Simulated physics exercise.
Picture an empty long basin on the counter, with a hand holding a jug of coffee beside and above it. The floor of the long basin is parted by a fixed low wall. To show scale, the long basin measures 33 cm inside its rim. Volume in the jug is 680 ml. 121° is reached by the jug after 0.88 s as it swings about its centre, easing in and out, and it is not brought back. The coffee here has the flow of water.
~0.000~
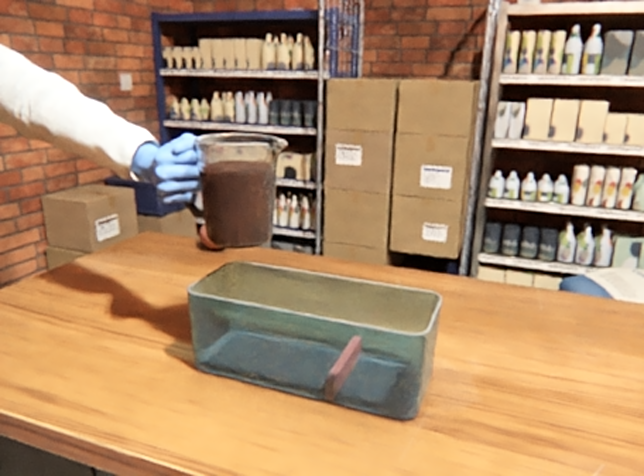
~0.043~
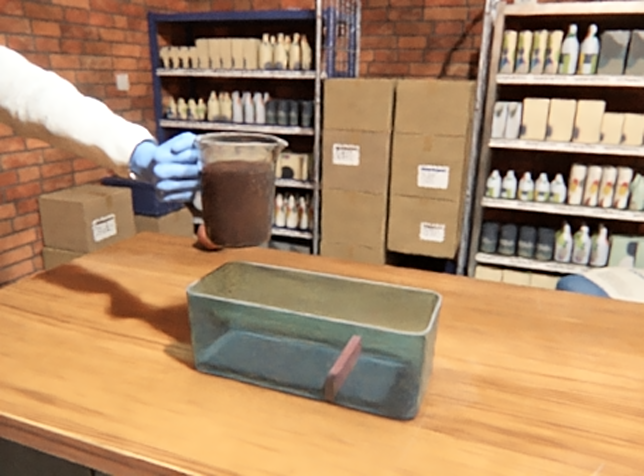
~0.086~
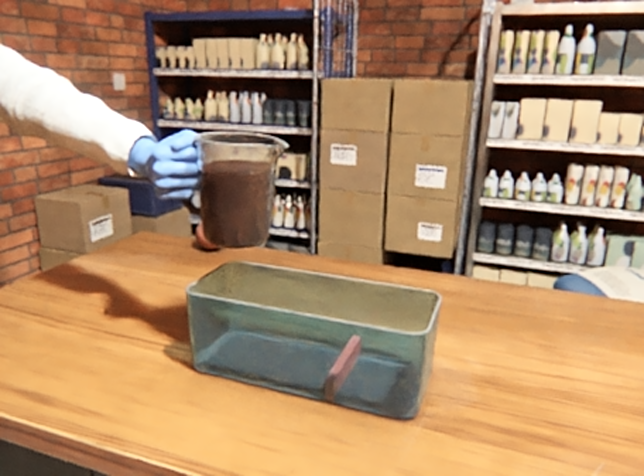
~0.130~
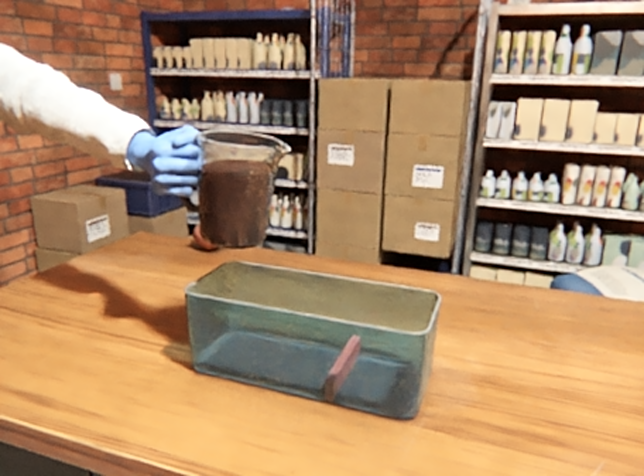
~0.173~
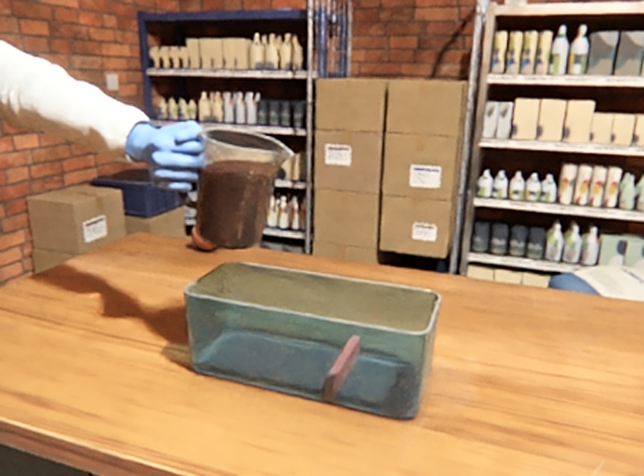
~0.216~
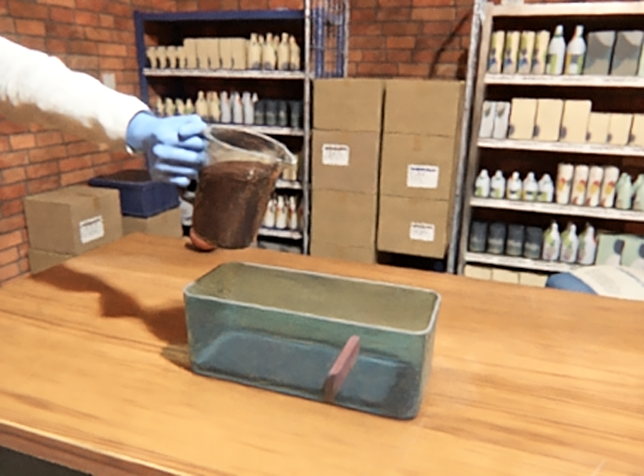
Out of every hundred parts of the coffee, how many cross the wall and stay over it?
About 16 in every hundred.
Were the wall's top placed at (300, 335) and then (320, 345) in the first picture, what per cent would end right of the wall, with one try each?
One try each: Around 85 percent and then around 50 percent.
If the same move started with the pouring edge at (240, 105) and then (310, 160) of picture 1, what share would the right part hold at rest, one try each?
Around 15 per cent first, around 35 per cent next.
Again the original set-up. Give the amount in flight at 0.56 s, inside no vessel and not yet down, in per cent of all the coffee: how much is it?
Estimate: Some 18 % of the total.
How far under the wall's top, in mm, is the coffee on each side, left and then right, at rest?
Left: Roughly 10 mm; right: Roughly 24 mm.
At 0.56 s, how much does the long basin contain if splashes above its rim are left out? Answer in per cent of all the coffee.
Around 4 percent.
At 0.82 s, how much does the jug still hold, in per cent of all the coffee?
About 12 per cent.
Then, 0.56 s in, the tilt is 87° and 77 per cent is still to pour, 4 is left of the wall and 0 right of it.
Then, 0.82 s in, the tilt is 120° and 13 per cent is still to pour, 68 is left of the wall and 6 right of it.
Then, 1.09 s in, the tilt is 121° and 0 per cent is still to pour, 83 is left of the wall and 12 right of it.
Then, 1.38 s in, the tilt is 121° and 0 per cent is still to pour, 82 is left of the wall and 14 right of it.
Finally, 80 per cent lies left of the wall, 16 right of it and 4 outside.
